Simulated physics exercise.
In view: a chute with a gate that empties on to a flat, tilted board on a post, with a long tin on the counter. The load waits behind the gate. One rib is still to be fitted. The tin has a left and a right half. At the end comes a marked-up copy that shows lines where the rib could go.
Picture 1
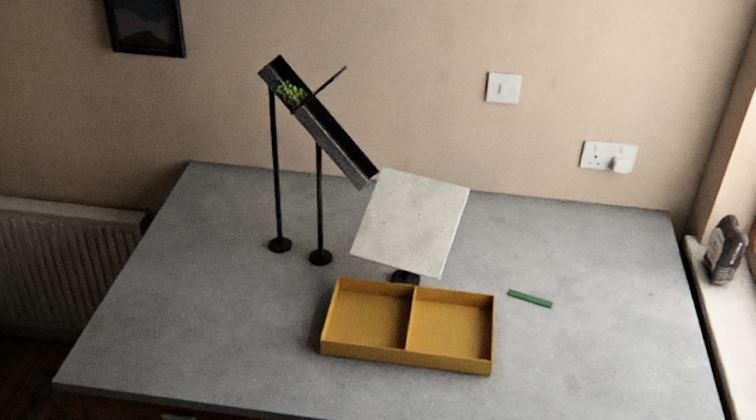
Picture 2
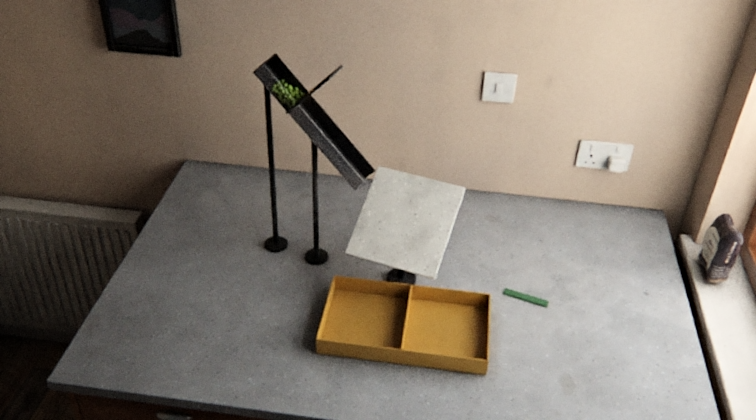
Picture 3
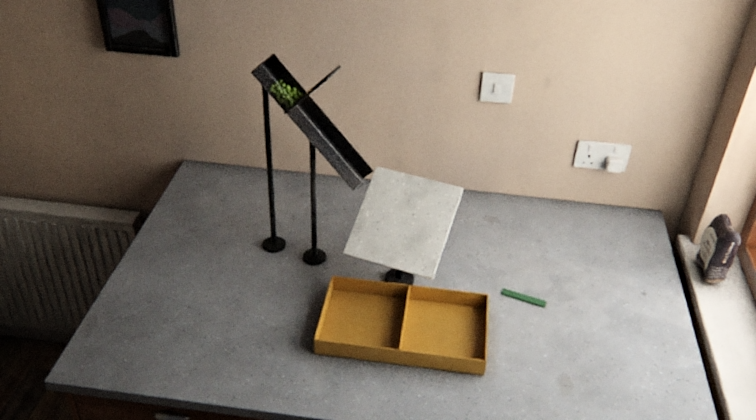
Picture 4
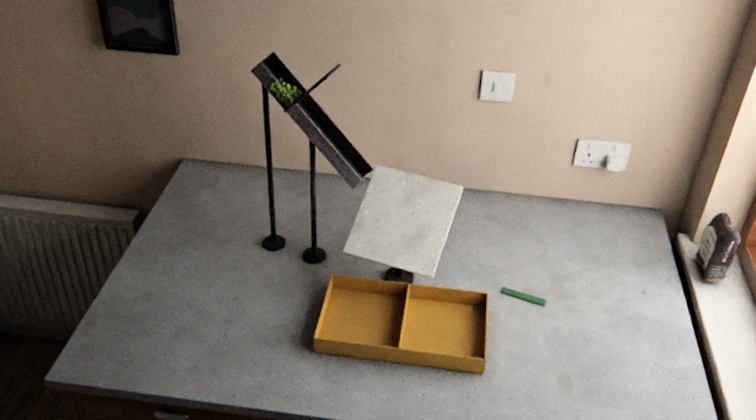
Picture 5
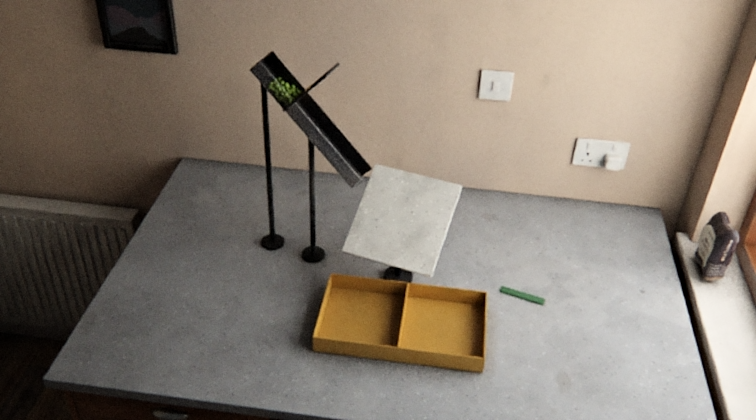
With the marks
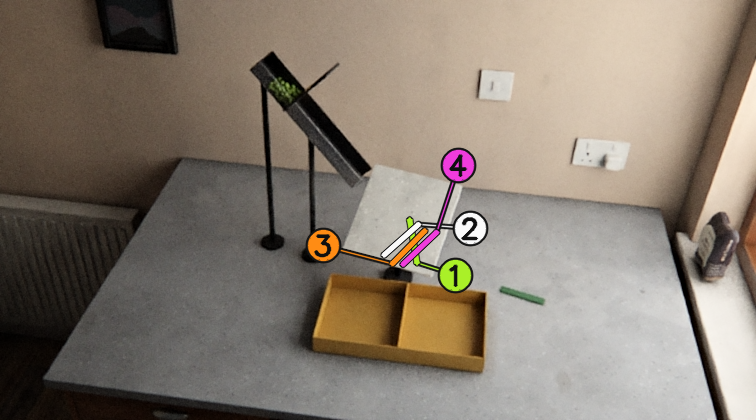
At first, a small heap of green peas sits behind a gate near the top of a dark sloping chute, above a pale tilted board and a yellow two-part tin on a grey counter. The view shifts very slightly, while the peas, chute, board and tin show no visible movement of their own.
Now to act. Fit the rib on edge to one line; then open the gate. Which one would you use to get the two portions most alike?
Line 1.
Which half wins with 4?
The left half.
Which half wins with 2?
The left half.
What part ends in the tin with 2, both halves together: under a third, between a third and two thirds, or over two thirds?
Over two thirds.
On the marked copy, line 1 from (409, 219) to (416, 262); line 2 from (418, 224) to (384, 255); line 3 from (424, 230) to (392, 263); line 4 from (436, 232) to (402, 264).
With 1, of what is caught, roughly half in the left half, roughly half in the right.
With 2, of what is caught, the larger part in the left half, about a tenth in the right.
With 3, of what is caught, the larger part in the left half, about a tenth in the right.
With 4, of what is caught, the larger part in the left half, about a tenth in the right.
